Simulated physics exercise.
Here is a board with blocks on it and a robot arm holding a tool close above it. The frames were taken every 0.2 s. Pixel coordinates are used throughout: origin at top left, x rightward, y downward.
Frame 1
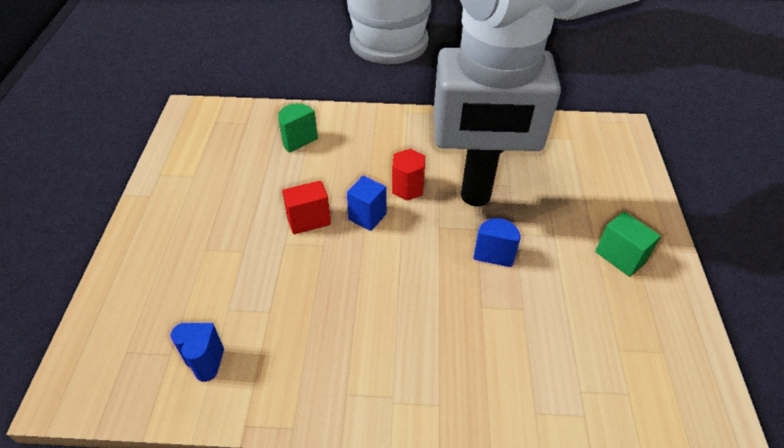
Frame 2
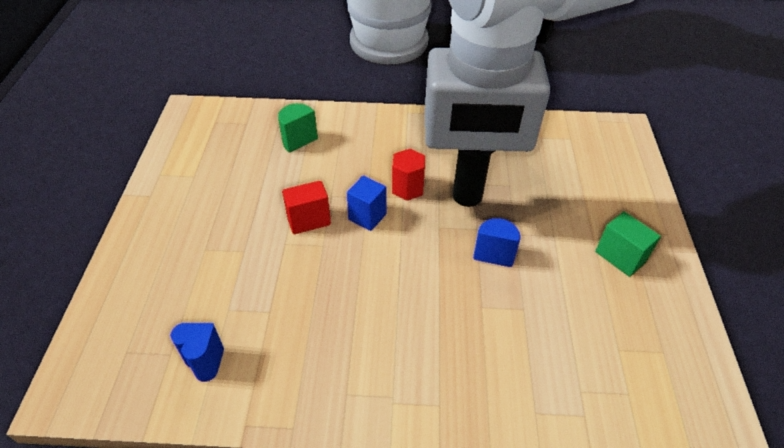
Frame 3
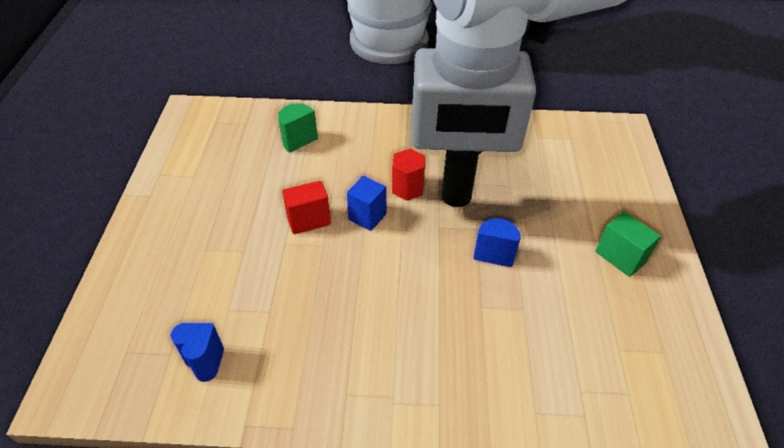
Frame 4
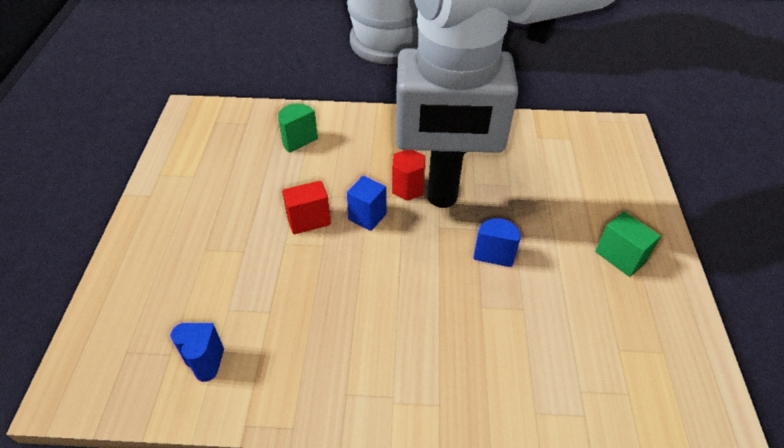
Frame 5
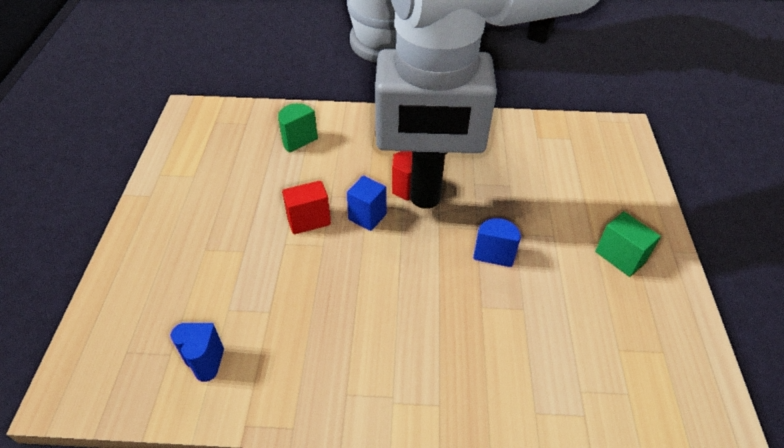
On a wooden board scattered with red, blue and green blocks, a robot arm holding a dark tool moves a short way left, passing in front of part of a red six-sided block while the blocks stay still.
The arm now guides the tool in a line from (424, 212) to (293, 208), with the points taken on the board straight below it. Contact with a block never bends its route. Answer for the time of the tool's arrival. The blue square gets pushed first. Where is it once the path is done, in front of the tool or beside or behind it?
By the time the path ends, the blue square has slid off to the side or behind.
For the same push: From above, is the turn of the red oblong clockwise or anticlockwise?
That block twists clockwise.
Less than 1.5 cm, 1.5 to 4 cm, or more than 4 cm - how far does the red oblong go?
Beyond 4 cm.
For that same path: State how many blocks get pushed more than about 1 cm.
It shifts two blocks.
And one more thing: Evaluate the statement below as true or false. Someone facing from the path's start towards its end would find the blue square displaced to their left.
The statement is correct.
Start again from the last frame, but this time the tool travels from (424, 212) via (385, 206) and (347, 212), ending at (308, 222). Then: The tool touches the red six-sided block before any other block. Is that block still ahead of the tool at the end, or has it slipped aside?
I'd say it has come free.
The first path, step by step. One third of the way, tool (379, 197); blue square (345, 191), turned 15° anticlockwise.
Two thirds of the way, tool (335, 195); red oblong (269, 204), turned 15° clockwise; blue square (310, 198), turned 60° anticlockwise.
At the end, tool (291, 194); red oblong (248, 216), turned 40° clockwise; blue square (290, 202), turned 125° anticlockwise; red six-sided block in place.
